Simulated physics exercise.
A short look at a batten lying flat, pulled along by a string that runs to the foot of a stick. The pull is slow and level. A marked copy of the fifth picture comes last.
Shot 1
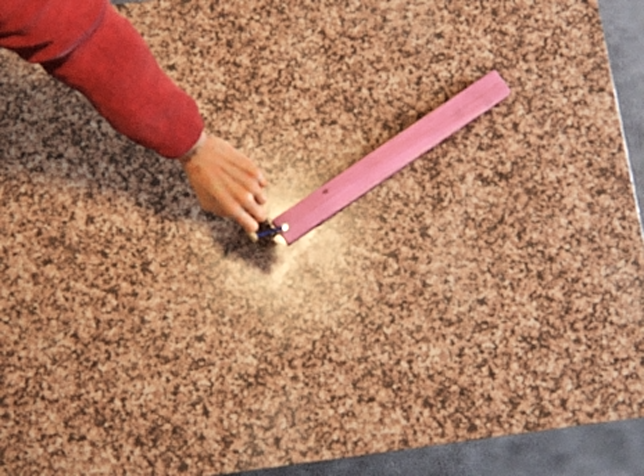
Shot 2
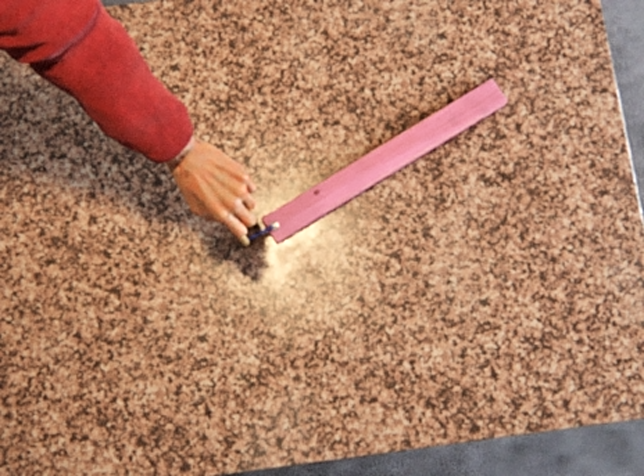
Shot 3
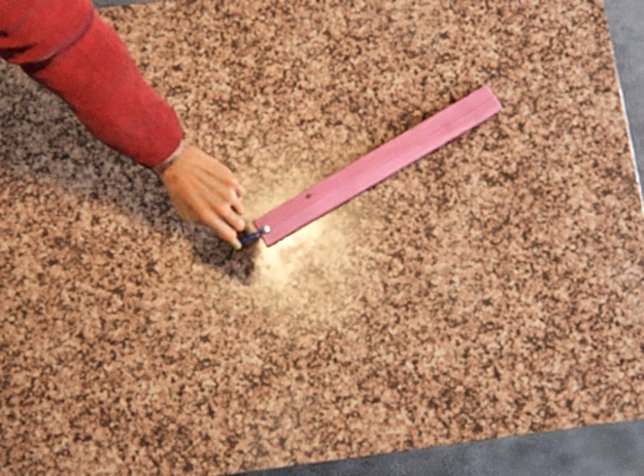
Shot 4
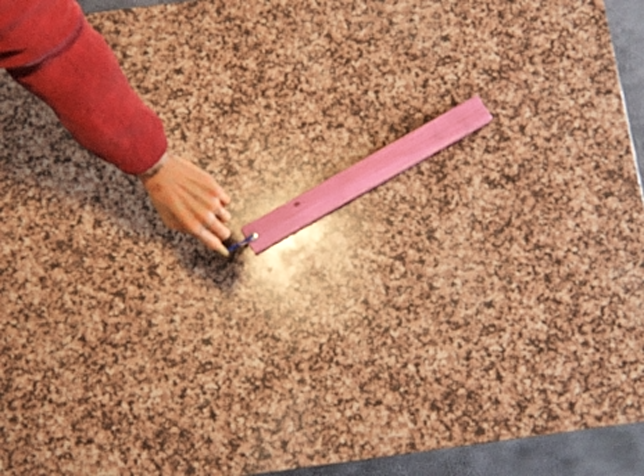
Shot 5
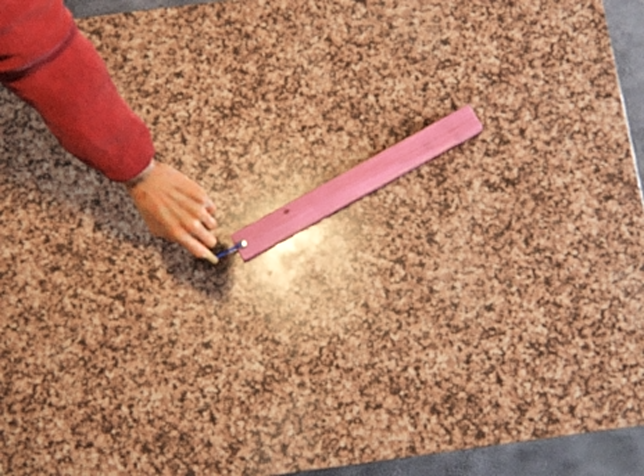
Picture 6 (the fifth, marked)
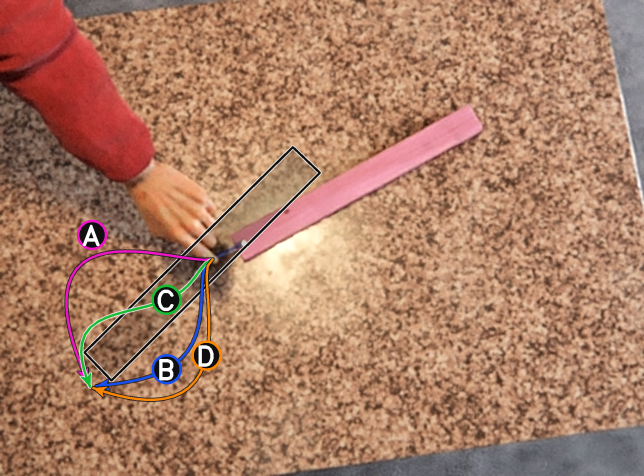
A pink batten lies slanting across a speckled brown surface with grey at its edges, seen from above at an angle by a camera that stays still. A hand in a red sleeve reaches in from the upper left, holding something small and dark at the batten's lower left end, beside a bright patch of light. The hand draws slowly left and slightly down, and the batten slides along after it, staying flat.
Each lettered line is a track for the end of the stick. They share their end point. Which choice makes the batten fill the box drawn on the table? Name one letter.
Pull along A.
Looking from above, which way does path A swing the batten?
On that path, anticlockwise.
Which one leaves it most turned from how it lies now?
That is A.
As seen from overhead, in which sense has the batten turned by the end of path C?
Anticlockwise.
On the marked copy, A from (213, 259) via (90, 258) to (88, 381); B from (213, 259) via (188, 351) to (96, 386); C from (213, 259) via (123, 312) to (90, 387); D from (213, 259) via (201, 373) to (93, 388); the outline at (204, 261).
Following A. Soon after the start, foot of the stick (123, 252), middle of the batten (282, 204).
Later, foot of the stick (68, 310), middle of the batten (216, 231).
In the end, foot of the stick (91, 387), middle of the batten (204, 259); it lies in the outline.
As for the rest, B leaves its middle at (233, 290); C leaves its middle at (217, 272); D leaves its middle at (237, 297).
